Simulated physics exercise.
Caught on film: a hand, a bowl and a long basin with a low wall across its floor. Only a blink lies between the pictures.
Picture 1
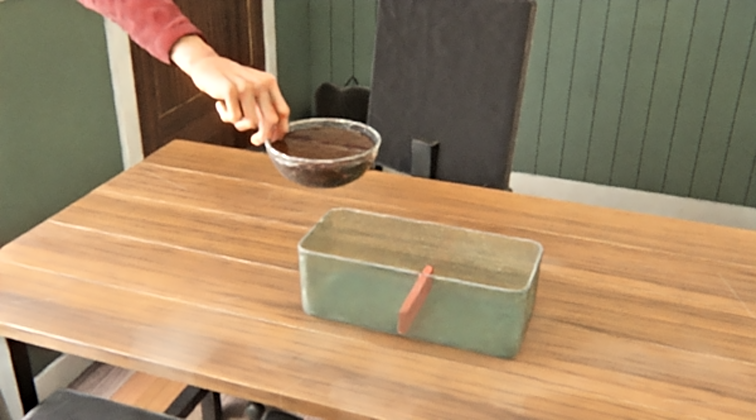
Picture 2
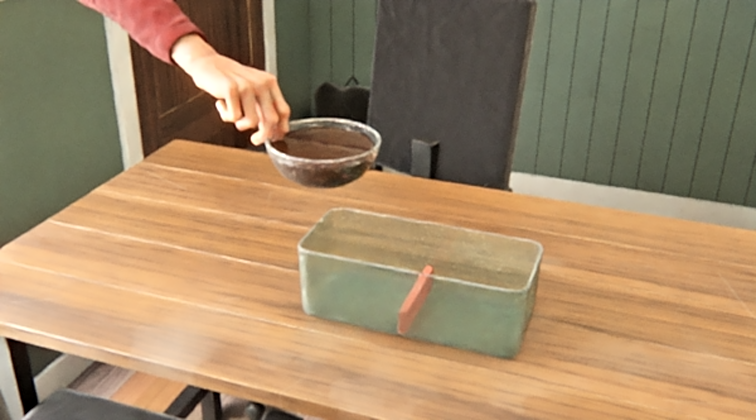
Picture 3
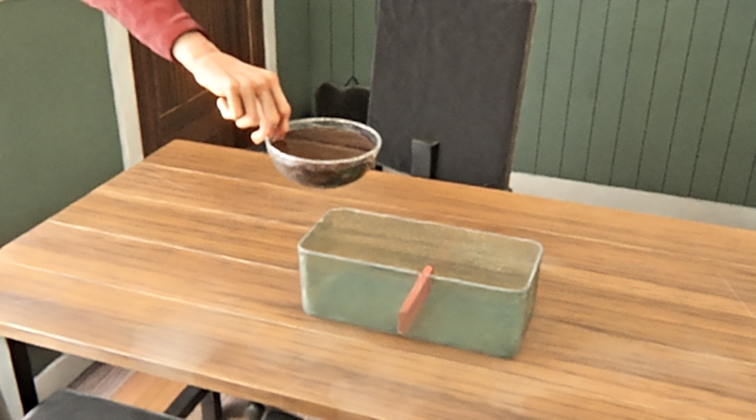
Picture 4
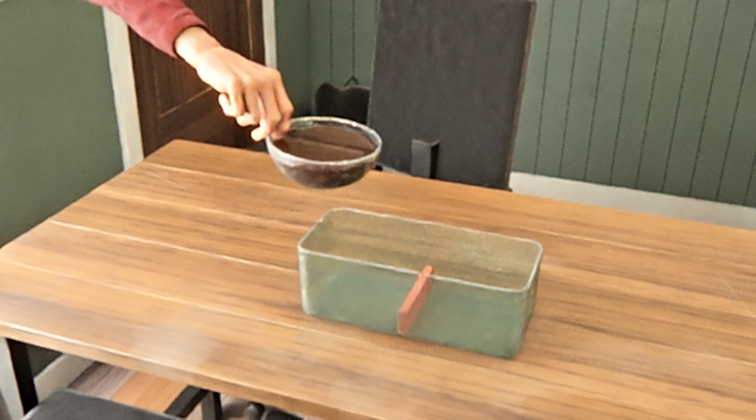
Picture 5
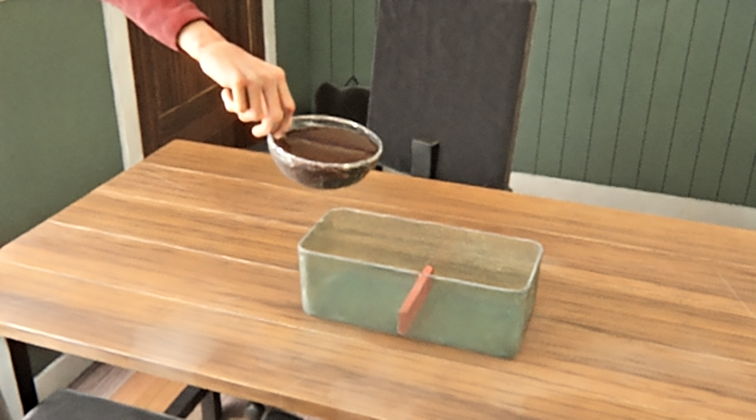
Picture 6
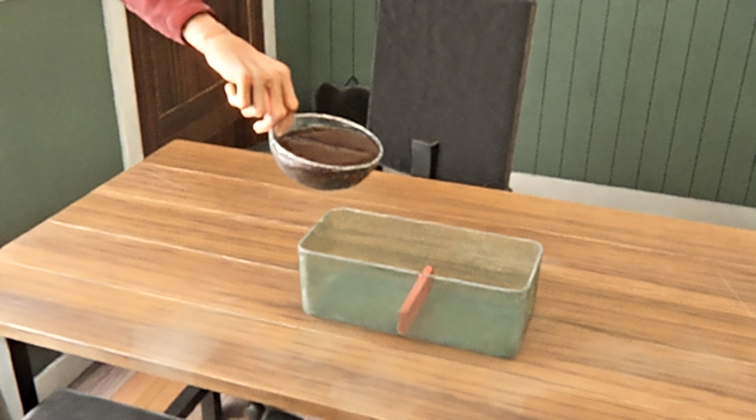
A hand in a red sleeve holds a glass bowl of dark contents in the air, level and almost still, beside a long green basin on a wooden table. The hand then gradually tilts the bowl slightly, its right side dipping toward the basin, which stays in place.
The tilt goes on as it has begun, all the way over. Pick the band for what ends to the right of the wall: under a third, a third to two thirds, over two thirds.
In the end between a third and two thirds is right of the wall.
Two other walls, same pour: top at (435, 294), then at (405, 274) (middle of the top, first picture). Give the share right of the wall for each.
About 10 and 55 per cent.
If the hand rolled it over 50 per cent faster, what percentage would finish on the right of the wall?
Near 30 %.
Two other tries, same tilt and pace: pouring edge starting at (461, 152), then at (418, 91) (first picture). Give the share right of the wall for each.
The first gives 90 %, the second 85 %.
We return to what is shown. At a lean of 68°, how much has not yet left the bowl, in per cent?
It comes to 25 per cent or so.
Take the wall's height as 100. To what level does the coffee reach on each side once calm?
Near 50 on the left, 30 on the right.
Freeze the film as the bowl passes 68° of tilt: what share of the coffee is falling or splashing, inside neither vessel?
Near 35 %.
A moment on, the bowl is tipped part way and 26 per cent is still to pour, 18 is left of the wall and 21 right of it.
Next, the bowl is tipped right over and 0 per cent is still to pour, 58 is left of the wall and 40 right of it.
Then the bowl is tipped right over and 0 per cent is still to pour, 59 is left of the wall and 41 right of it.
Later the bowl is tipped right over and 0 per cent is still to pour, 58 is left of the wall and 41 right of it.
At rest 58 per cent lies left of the wall, 41 right of it and 1 outside.
